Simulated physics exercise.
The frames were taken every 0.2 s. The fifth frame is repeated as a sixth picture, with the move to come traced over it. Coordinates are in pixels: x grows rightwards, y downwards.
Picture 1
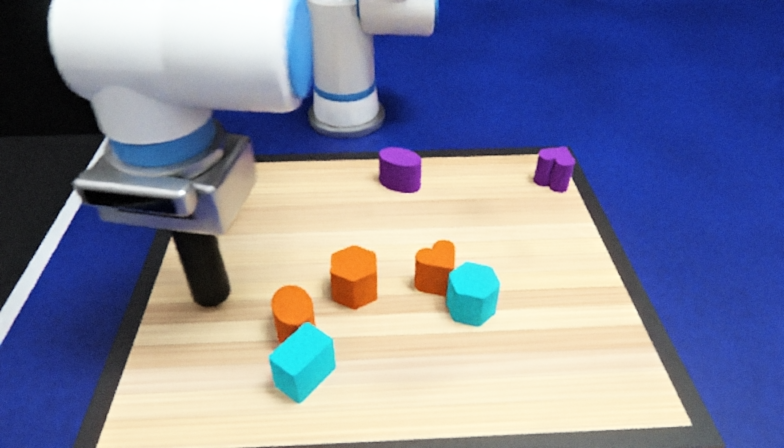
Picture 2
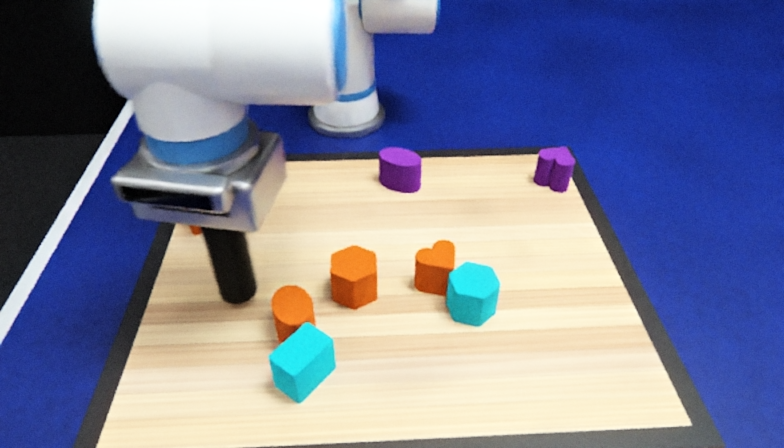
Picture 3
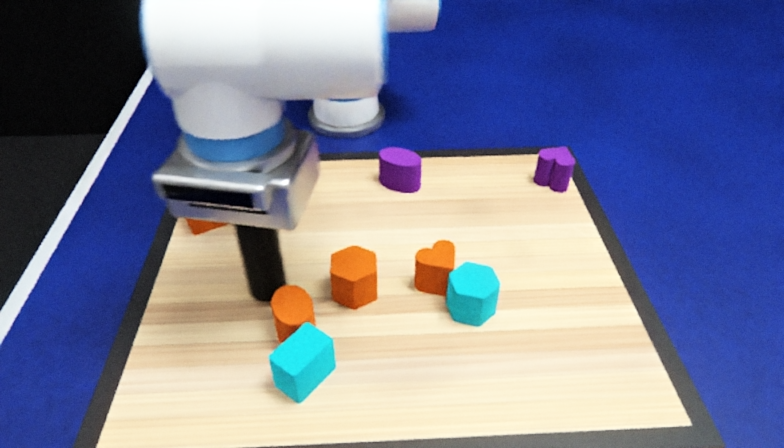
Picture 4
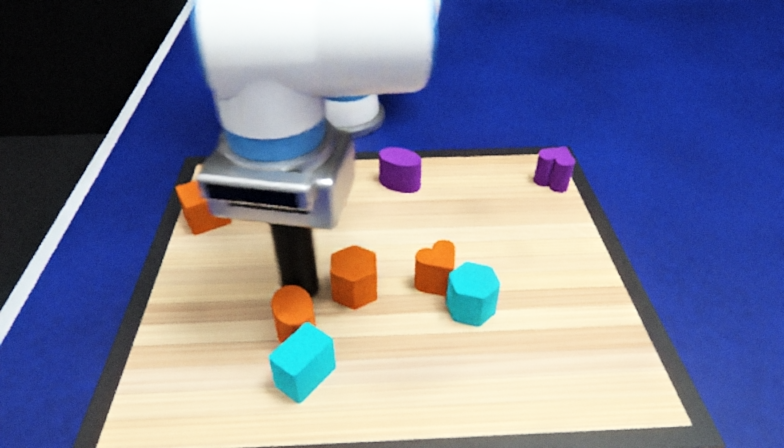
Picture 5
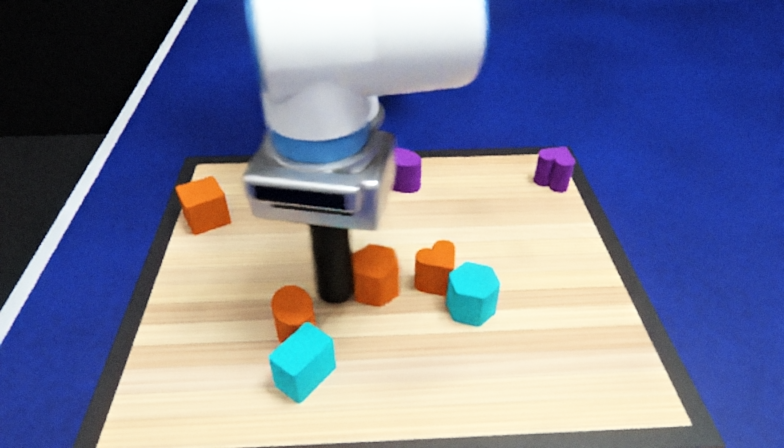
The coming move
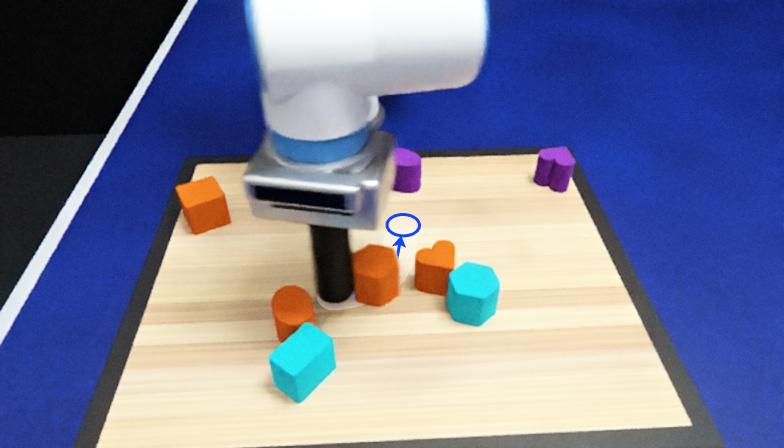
To begin with, a white robot arm holds a black bar upright at the left of a wooden board scattered with orange, turquoise and purple blocks. The arm sweeps the bar rightward, uncovering an orange block at the upper left, then nudges the orange hexagon slightly right while the other blocks stay still.
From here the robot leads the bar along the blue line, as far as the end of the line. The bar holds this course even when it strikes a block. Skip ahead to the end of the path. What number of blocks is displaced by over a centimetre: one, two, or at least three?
Blocks moved: Two.
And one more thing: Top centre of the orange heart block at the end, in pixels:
At pixel (479, 246).
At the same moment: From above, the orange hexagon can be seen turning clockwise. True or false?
That claim is true.
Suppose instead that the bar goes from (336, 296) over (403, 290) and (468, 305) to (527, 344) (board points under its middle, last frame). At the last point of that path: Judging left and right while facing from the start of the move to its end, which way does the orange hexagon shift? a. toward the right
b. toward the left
(b)
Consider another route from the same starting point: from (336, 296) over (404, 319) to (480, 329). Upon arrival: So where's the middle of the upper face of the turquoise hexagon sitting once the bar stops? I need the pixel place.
Top centre: (500, 272).
The line goes from (336, 296) by way of (379, 282) and (398, 254) to (403, 225).
The first path, step by step. One third of the way, bar at (380, 276); orange hexagon at (421, 249); orange heart block at (466, 246).
Two thirds of the way, bar at (398, 247); orange hexagon at (435, 244), turned 40° clockwise; orange heart block at (479, 246), turned 20° anticlockwise.
At the end, bar at (403, 220); orange oval unmoved; orange hexagon at (435, 244), turned 40° clockwise; orange heart block at (479, 246), turned 20° anticlockwise.
